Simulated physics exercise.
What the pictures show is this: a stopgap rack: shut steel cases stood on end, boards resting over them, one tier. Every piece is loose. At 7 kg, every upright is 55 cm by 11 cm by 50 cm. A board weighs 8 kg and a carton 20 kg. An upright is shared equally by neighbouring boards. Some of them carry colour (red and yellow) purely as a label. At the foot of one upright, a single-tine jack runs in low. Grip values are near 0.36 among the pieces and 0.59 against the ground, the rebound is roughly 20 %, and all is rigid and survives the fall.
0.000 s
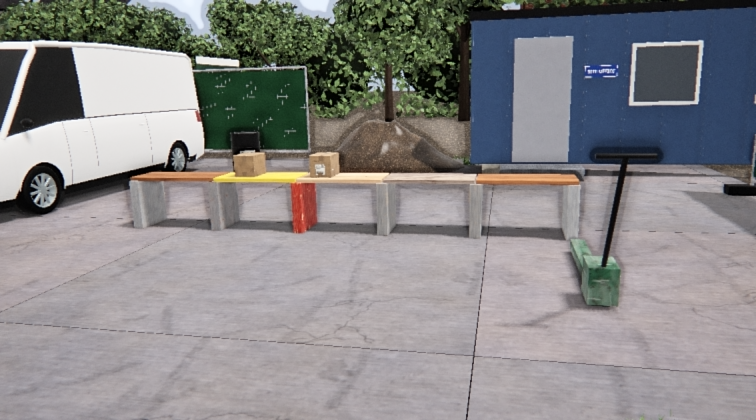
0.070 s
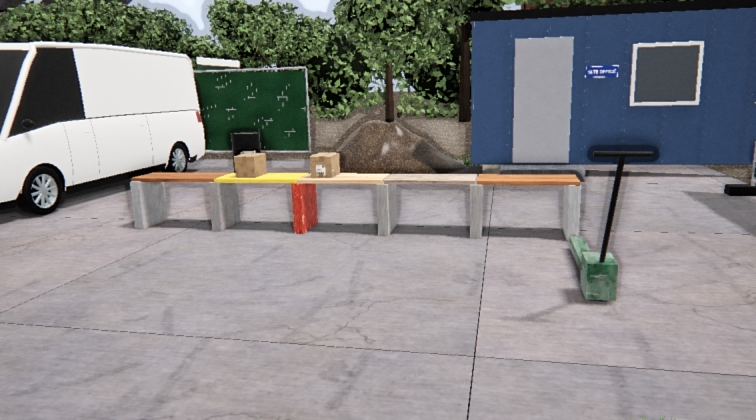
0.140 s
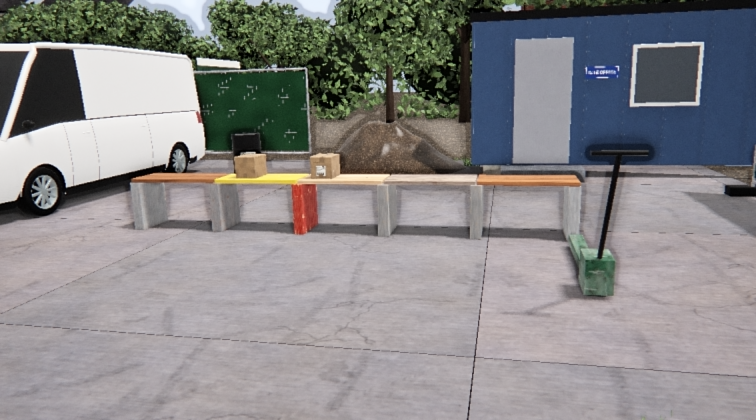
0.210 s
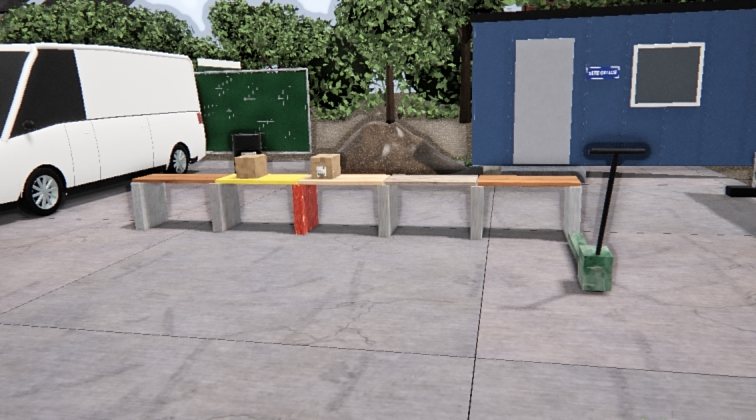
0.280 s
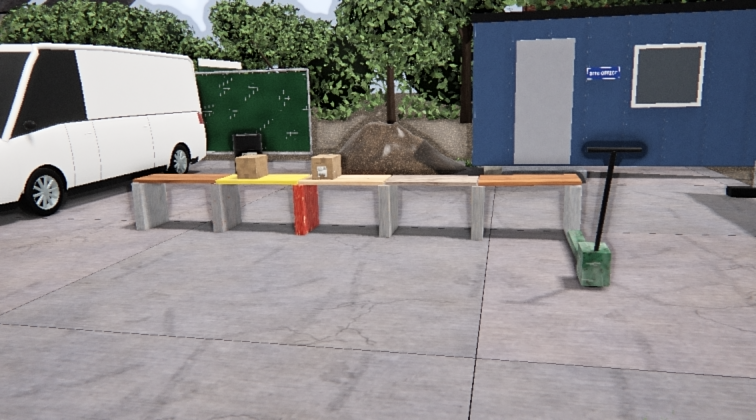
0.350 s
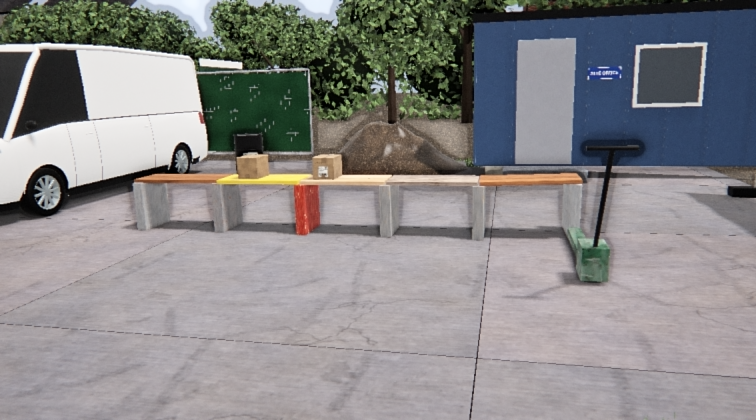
The clip opens on a low row of boards on uprights, one red, with a yellow board and two cardboard boxes, beside a parked white van. At the right, a green jack with a black handle creeps backward and slightly left to the end upright, while the row barely changes.
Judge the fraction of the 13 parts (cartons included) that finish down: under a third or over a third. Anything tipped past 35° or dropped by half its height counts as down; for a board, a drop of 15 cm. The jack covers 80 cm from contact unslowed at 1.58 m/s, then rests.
I would say under a third of them end down.
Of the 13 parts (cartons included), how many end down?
I count 1 of them.
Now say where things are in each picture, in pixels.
In the first picture (each place is the centre of the face we see best), jack tip (586, 245) 40 cm short; yellow board (262, 175); red upright (309, 204); all as stacked.
Jack tip (585, 242) 28 cm short; yellow board (262, 176), in the second picture.
Jack tip (583, 240) 17 cm short; red upright (310, 205), in the third picture.
Jack tip (582, 237) 6 cm short; yellow board (263, 177), in the fourth picture.
Jack tip (582, 235) 47 mm in; red upright (311, 206); one has shifted, in the fifth picture.
Jack tip (581, 232) 16 cm in; red upright (312, 206); yellow board (265, 177); steepest lean 3°, the upright at (575, 212); 2 have shifted, in the sixth picture.
By 0.50 s, none of the 13 pieces down, 2 disturbed.
When it is over (1.8 s), 1 of the 13 pieces down; red upright unmoved; yellow board unmoved. That is 8 per cent. In pixels of the last frame, middles, red upright near (308, 206), yellow board near (265, 179).
